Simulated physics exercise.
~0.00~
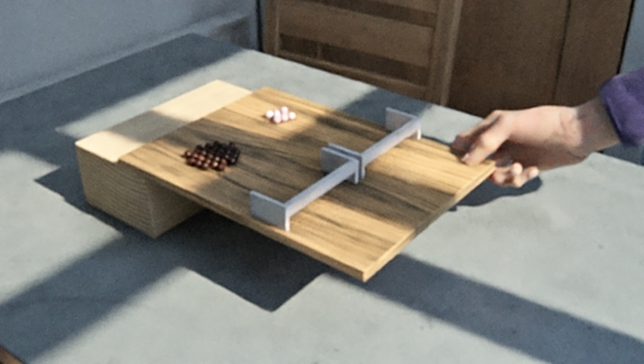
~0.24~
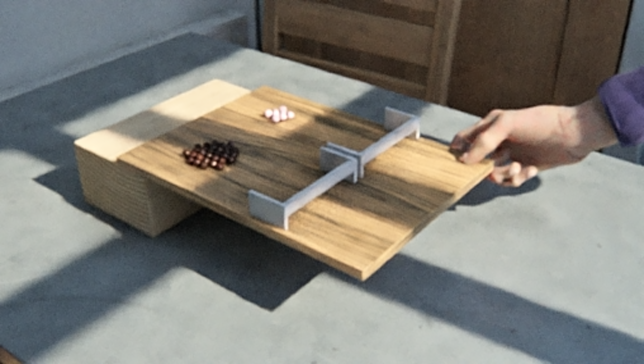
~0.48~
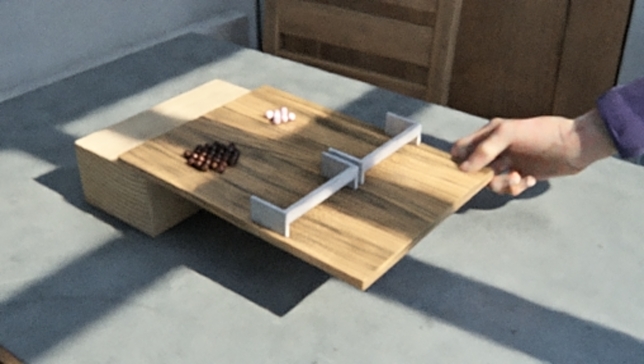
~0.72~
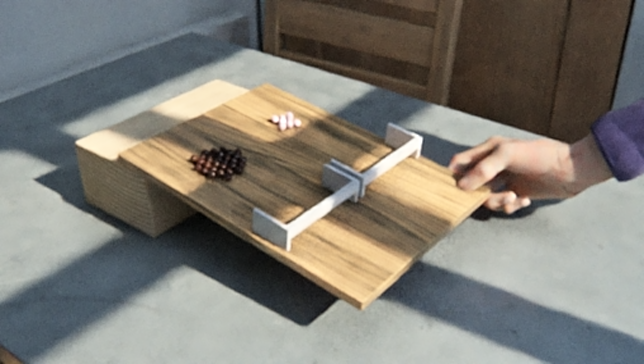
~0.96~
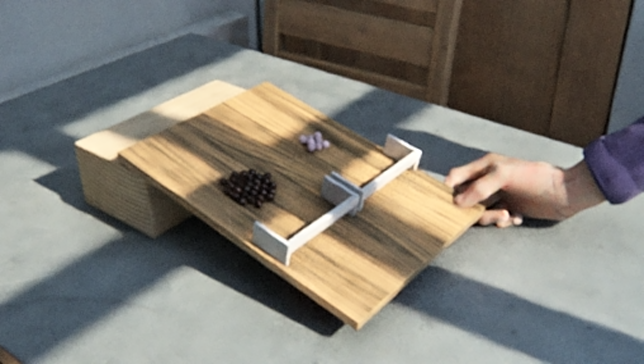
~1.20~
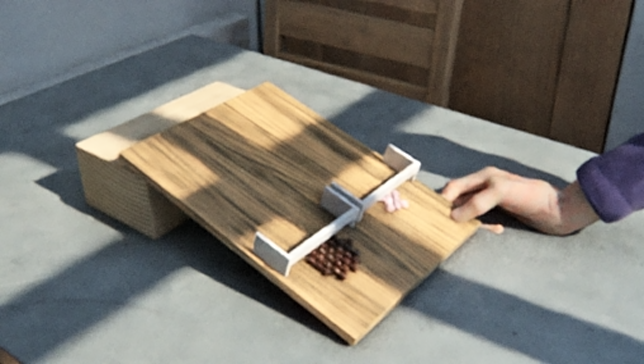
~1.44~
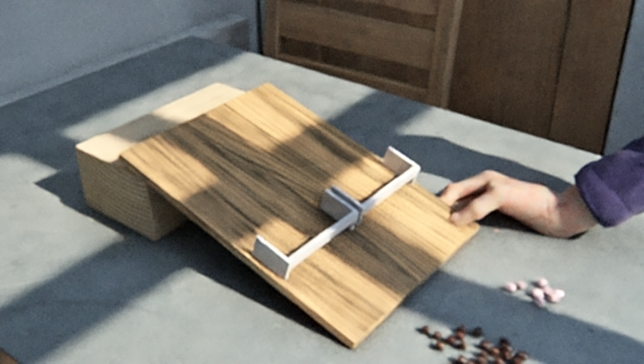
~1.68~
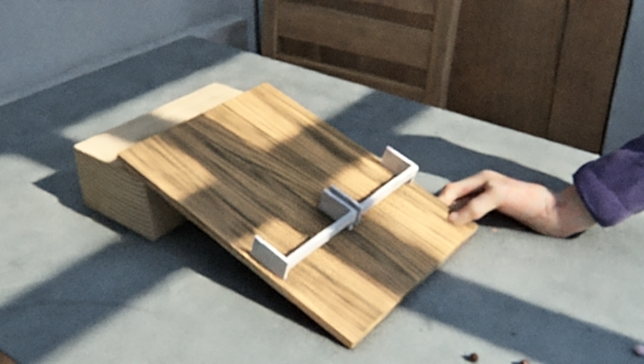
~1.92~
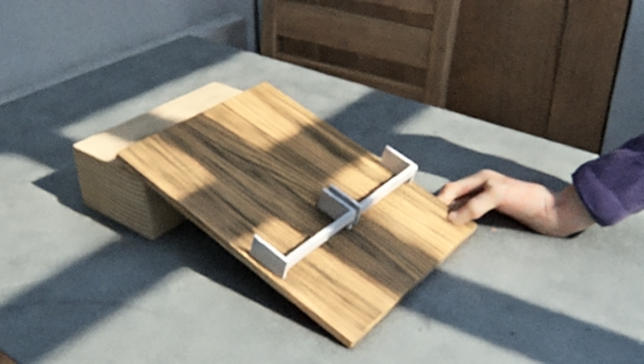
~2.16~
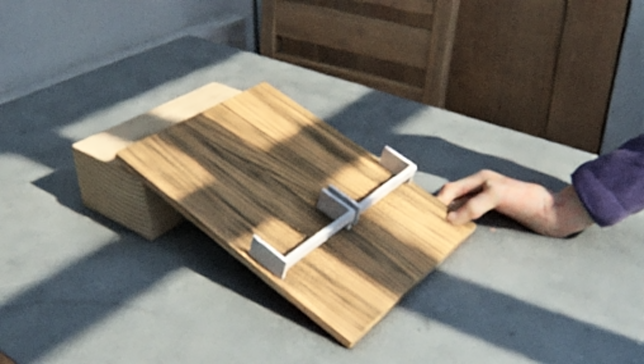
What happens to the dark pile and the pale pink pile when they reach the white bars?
Both piles slide through the gaps beneath the bars and carry on down off the board, with nothing left behind.
A hand lowers a wooden board, and two piles slide under bars and out of view.
